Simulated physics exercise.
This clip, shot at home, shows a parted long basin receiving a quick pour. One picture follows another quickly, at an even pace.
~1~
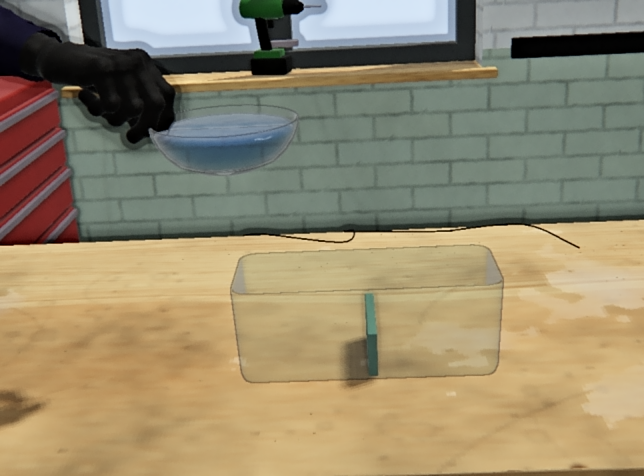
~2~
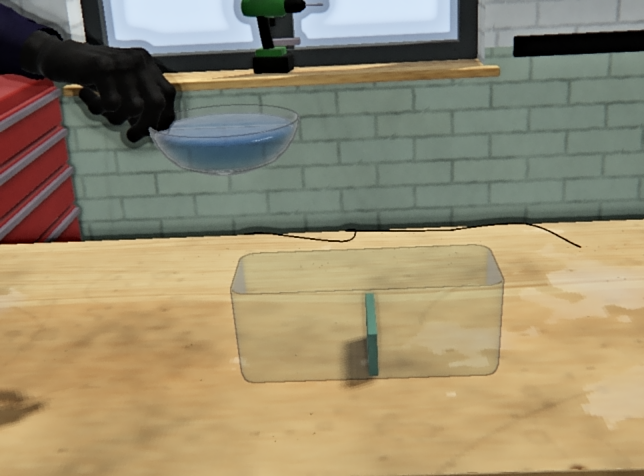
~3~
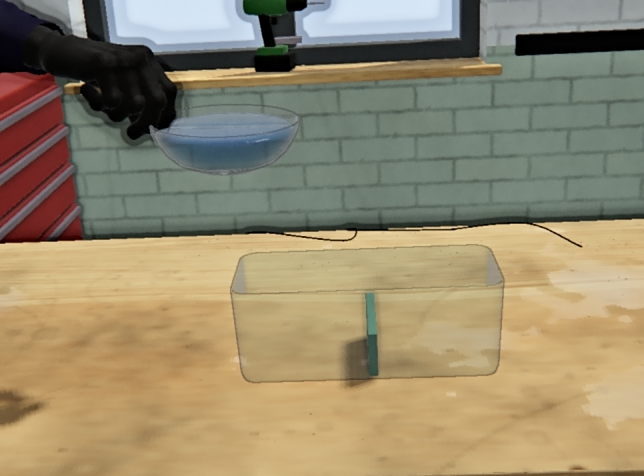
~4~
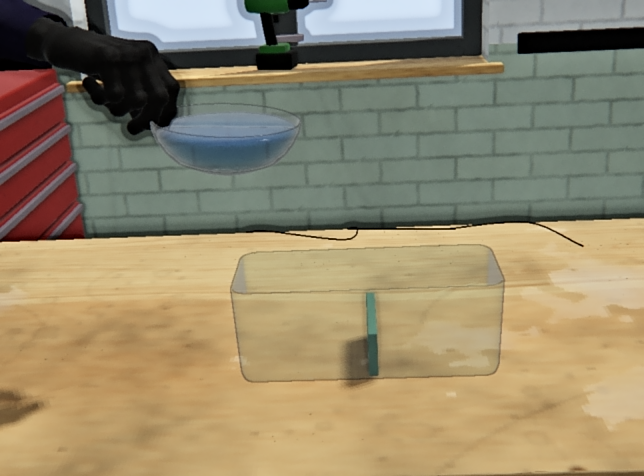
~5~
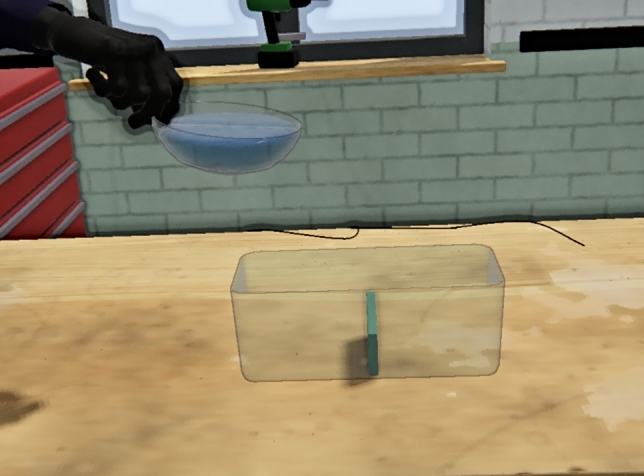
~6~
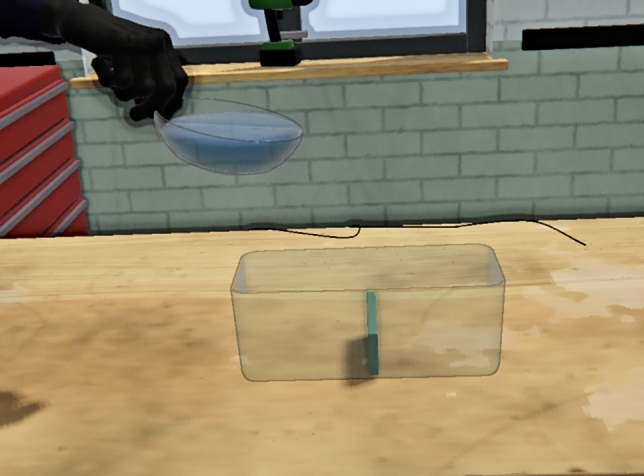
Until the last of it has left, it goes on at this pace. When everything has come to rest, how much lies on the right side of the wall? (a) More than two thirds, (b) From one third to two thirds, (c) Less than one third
From one third to two thirds (b).
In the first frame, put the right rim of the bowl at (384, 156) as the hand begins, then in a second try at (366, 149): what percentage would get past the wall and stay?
First about 90, then 85 per cent.
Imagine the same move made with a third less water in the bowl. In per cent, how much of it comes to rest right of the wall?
My estimate is about 15 percent.
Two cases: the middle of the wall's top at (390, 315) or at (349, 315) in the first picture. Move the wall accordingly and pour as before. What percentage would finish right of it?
Try 1: Some 10 %; try 2: 65 %.
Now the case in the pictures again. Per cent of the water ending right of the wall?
40 %.
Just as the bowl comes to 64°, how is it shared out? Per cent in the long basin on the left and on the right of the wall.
Left 5, right 15.
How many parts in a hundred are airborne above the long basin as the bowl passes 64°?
Share in flight: Approx. 50 %.
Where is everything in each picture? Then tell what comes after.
In the first picture, it leans 0°; its right rim is at (298, 118); the water meets the walls at (156, 130) and (296, 124); the long basin's rim runs from (236, 275) to (496, 265); the wall's top is at (371, 314).
In the second picture, it leans 1°; its right rim is at (299, 119); the water meets the walls at (156, 129) and (296, 124).
In the third picture, it leans 2°; its right rim is at (299, 121); the water meets the walls at (157, 128) and (296, 125).
In the fourth picture, it leans 5°; its right rim is at (300, 124); the water meets the walls at (158, 127) and (298, 126).
In the fifth picture, it leans 9°; its right rim is at (302, 129); the water meets the walls at (160, 124) and (299, 127).
In the sixth picture, it leans 13°; its right rim is at (303, 134); the water meets the walls at (164, 124) and (303, 130); 1 per cent is over the edge.
A moment on, the bowl is tipped part way and 24 per cent is still to pour, 7 is left of the wall and 17 right of it.
Next, the bowl is tipped on its side and 1 per cent is still to pour, 46 is left of the wall and 42 right of it.
Then the bowl is tipped on its side and 0 per cent is still to pour, 50 is left of the wall and 42 right of it.
Later the bowl is tipped on its side and 0 per cent is still to pour, 50 is left of the wall and 42 right of it.
At rest 50 per cent lies left of the wall, 42 right of it and 8 outside.
